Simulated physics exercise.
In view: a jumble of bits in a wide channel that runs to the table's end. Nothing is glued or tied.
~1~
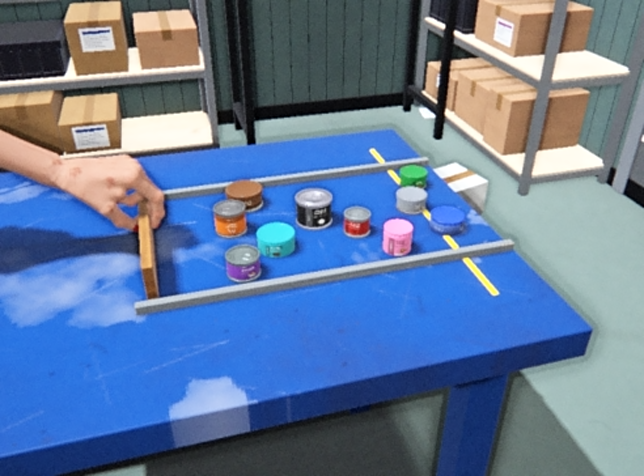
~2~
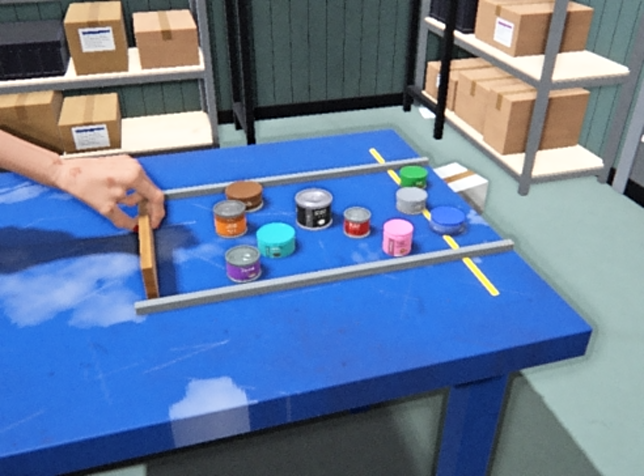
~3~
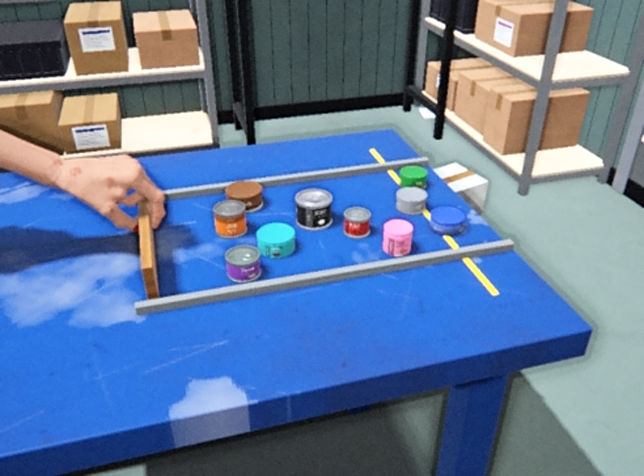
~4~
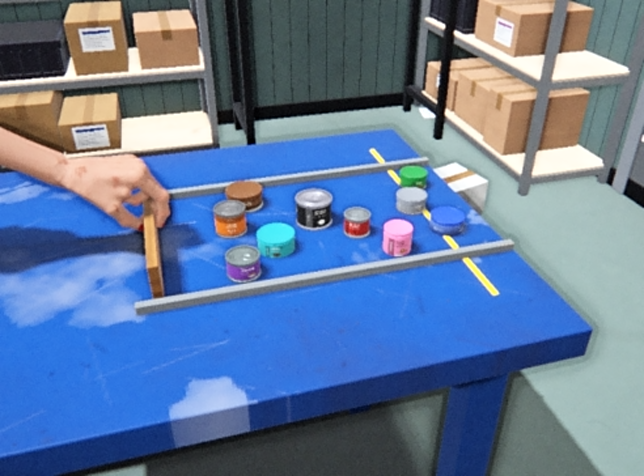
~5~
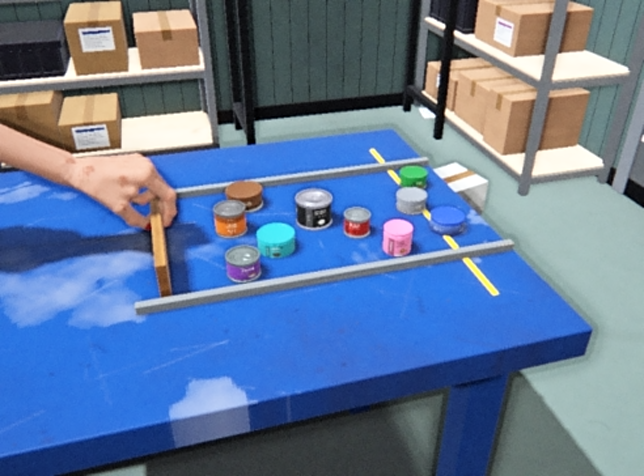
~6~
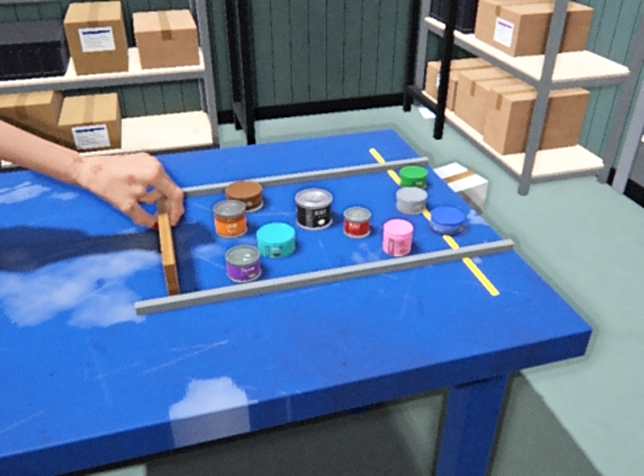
On a blue table in a storeroom, a hand held a wooden board upright at the left of a channel of small colourful tubs, then slid it slightly right, while the tubs stayed still.
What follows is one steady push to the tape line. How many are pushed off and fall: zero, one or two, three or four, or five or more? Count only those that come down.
Outcome: The number that fall off is one or two.
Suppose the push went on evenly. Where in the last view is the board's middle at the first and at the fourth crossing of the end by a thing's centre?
Its middle is around (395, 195) and later (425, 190).
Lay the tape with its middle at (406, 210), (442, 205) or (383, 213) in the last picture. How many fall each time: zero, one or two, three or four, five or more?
The falls would be either one or two; more than four; zero.
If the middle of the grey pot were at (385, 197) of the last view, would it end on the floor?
From there it survives.
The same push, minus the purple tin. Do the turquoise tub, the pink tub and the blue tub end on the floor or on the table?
The turquoise tub holds on; the pink tub holds on; the blue tub survives.
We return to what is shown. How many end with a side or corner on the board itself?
It touches 4.
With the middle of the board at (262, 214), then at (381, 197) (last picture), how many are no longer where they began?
4 and 9.
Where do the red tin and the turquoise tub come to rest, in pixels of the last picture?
First (476, 207), then (451, 214).
A little later, none off yet; green tin at rest near (413, 179); blue tub at rest near (447, 222); grey pot at rest near (411, 201).
When it is over, the number that fall off is one or two; down, grey pot and blue tub.
